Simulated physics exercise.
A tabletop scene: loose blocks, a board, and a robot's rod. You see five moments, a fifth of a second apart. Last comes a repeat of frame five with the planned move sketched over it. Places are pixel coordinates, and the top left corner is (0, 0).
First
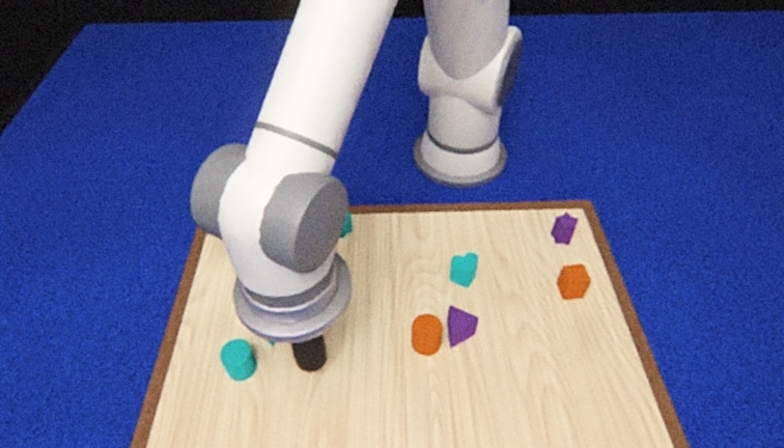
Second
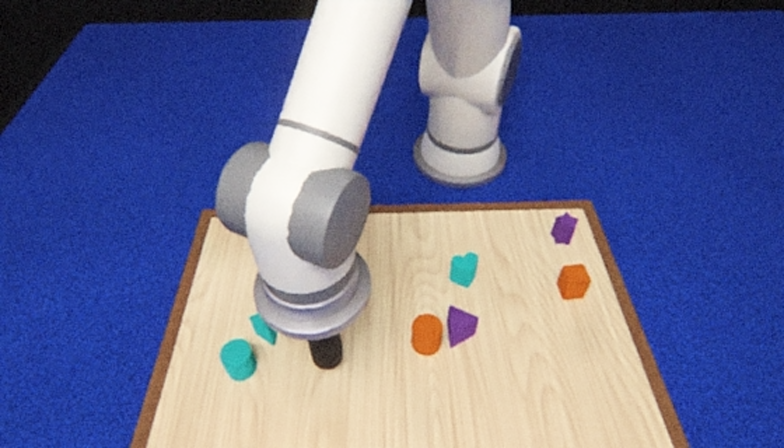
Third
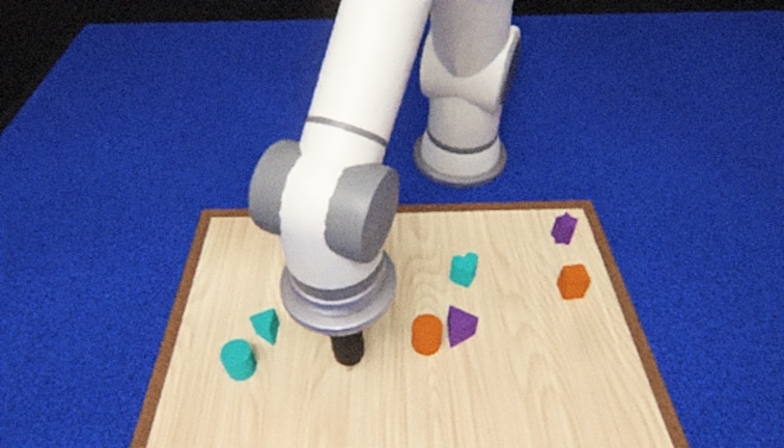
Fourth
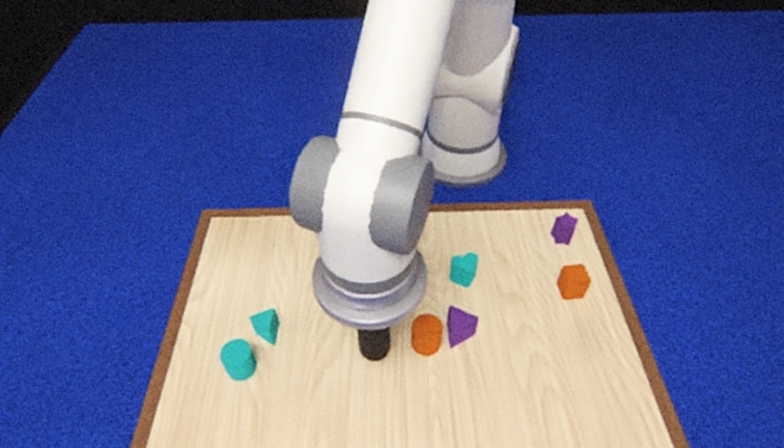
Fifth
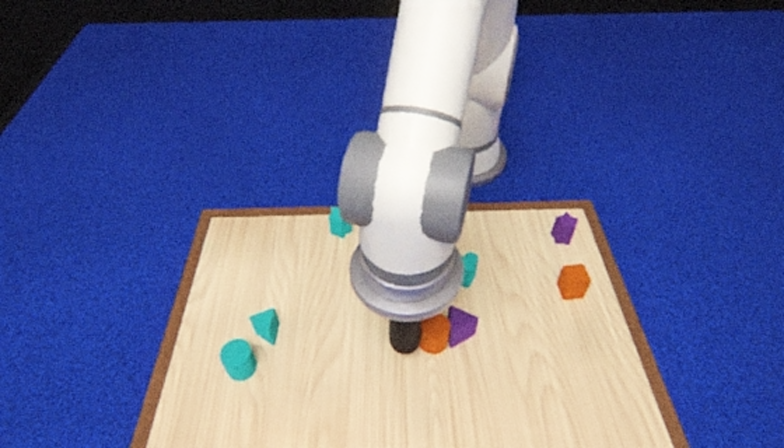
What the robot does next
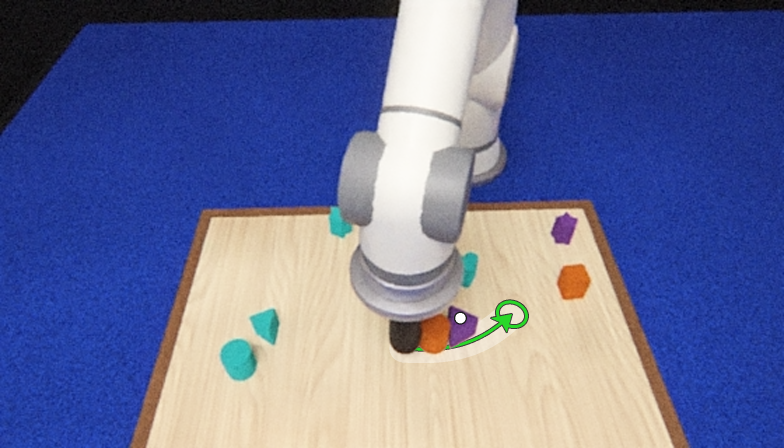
The clip shows a white robot arm moving a black rod rightward across a wooden board scattered with turquoise, orange and purple blocks, until the rod meets the orange disc and nudges it slightly toward the purple triangle.
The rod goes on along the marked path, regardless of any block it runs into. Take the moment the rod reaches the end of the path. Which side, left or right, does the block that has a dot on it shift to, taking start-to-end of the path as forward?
The shift is leftward.
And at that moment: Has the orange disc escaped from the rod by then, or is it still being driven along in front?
It rides in front to the end.
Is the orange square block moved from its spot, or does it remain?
It will remain on its spot.
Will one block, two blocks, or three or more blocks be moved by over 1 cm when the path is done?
I expect two blocks to move.
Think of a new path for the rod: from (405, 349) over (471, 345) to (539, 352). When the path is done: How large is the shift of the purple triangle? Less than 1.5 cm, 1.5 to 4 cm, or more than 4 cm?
Overall it shifts more than 4 cm.
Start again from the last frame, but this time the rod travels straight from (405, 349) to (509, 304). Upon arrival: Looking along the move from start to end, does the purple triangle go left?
It seems not.
The line goes from (405, 349) over (446, 347) and (483, 335) to (512, 314); the dot is on the purple triangle.
What follows on the original path. One third of the way, rod at (447, 340); orange disc at (475, 320); purple triangle at (493, 306), turned 35° anticlockwise.
Two thirds of the way, rod at (485, 328); orange disc at (511, 305); purple triangle at (519, 286), turned 65° anticlockwise.
At the end, rod at (514, 306); orange disc at (541, 286); purple triangle at (535, 266), turned 95° anticlockwise; turquoise heart-shaped block unmoved; orange square block unmoved.
